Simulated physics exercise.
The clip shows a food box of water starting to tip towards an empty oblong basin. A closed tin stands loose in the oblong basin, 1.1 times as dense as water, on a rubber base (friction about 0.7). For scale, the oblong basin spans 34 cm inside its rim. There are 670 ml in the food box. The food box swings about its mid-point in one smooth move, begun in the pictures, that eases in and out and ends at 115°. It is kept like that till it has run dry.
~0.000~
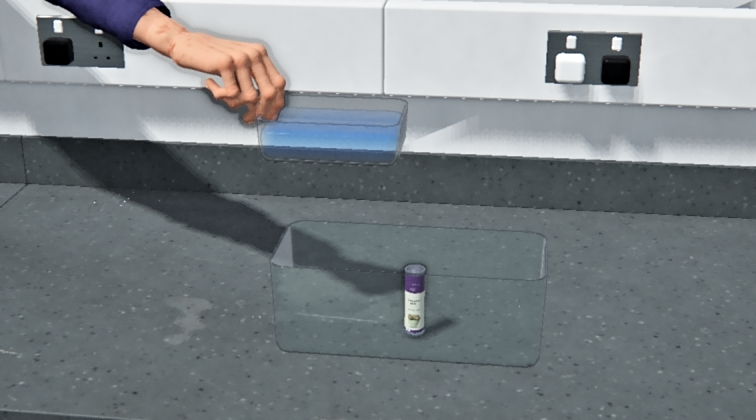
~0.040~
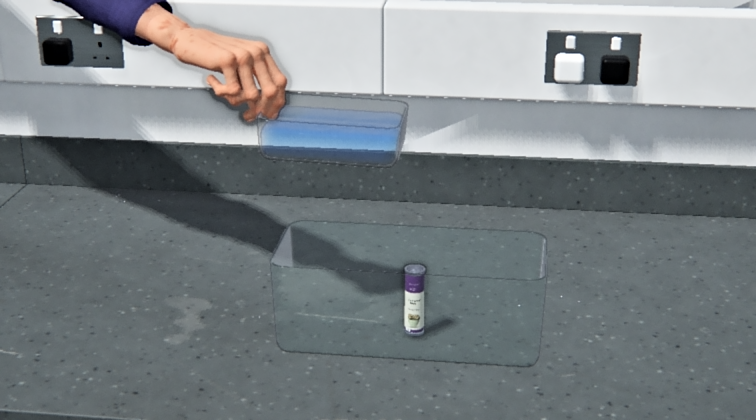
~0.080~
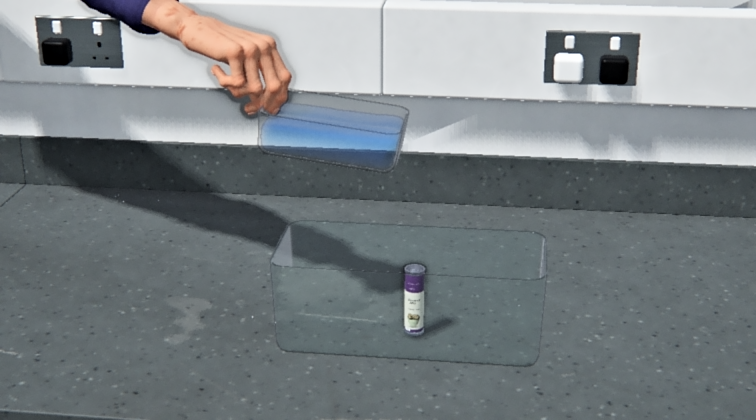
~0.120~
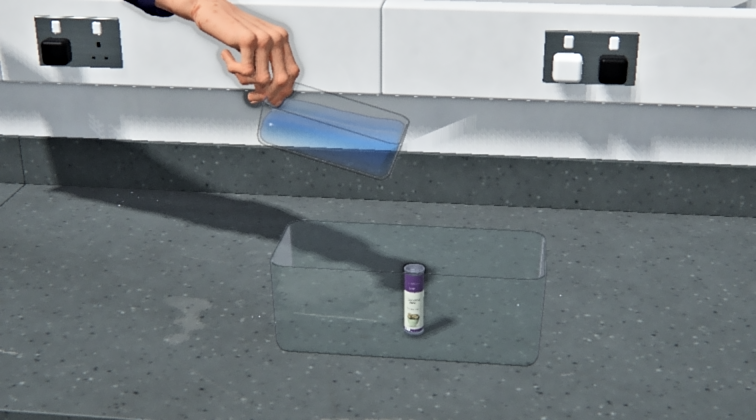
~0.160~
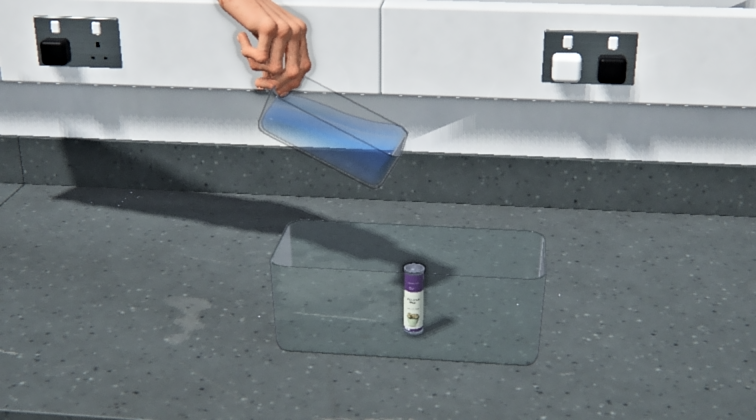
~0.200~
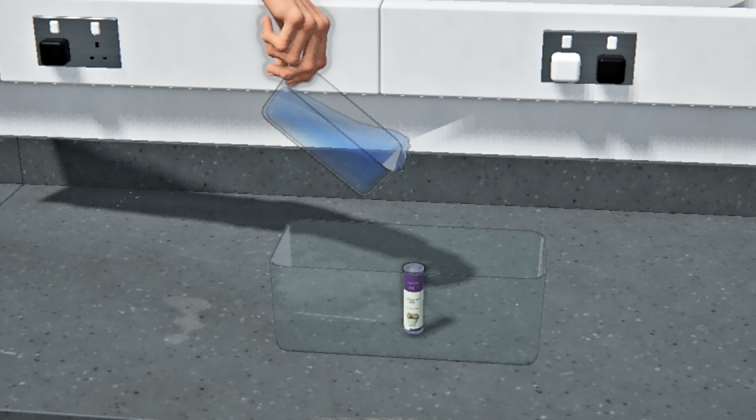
A hand tilted a clear box of blue water further and further, its right side dipping, above a larger see-through basin where a small purple-topped container stood still on the grey counter.
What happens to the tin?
The tin stays up.
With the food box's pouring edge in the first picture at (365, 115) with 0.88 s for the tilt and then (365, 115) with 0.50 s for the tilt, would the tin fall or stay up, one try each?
First it remains upright; then it goes over.
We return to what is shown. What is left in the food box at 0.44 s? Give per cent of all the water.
Near 10 in a hundred.
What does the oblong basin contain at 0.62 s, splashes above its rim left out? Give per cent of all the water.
Near 84 in a hundred.
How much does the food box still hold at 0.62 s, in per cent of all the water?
Near 1 in a hundred.
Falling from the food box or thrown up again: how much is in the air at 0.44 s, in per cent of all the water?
Near 22 in a hundred.
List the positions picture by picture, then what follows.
It leans 0°; its right rim is at (403, 114); the water meets the walls at (268, 118) and (402, 123); the oblong basin's rim runs from (280, 243) to (546, 258); the tin's top is at (415, 272), in the first picture.
It leans 2°; its right rim is at (404, 117); the water meets the walls at (268, 116) and (402, 124), in the second picture.
It leans 7°; its right rim is at (405, 123); the water meets the walls at (269, 113) and (402, 127), in the third picture.
It leans 16°; its right rim is at (405, 133); the water meets the walls at (270, 108) and (403, 132), in the fourth picture.
It leans 27°; its right rim is at (403, 146); the water meets the walls at (271, 103) and (395, 135); 1 per cent is over the edge, in the fifth picture.
It leans 40°; its right rim is at (397, 160); the water meets the walls at (273, 96) and (380, 138); 8 per cent is over the edge, in the sixth picture.
After 0.44 s the tilt is 111° and 9 per cent is still to pour; the tin stands where it began.
After 0.62 s the tilt is 115° and 1 per cent is still to pour; the tin stands where it began.
After 0.80 s the tilt is 115° and 0 per cent is still to pour; the tin stands where it began.
After 1.00 s the tilt is 115° and 0 per cent is still to pour; the tin stands where it began.
In the end the tin stands where it began.
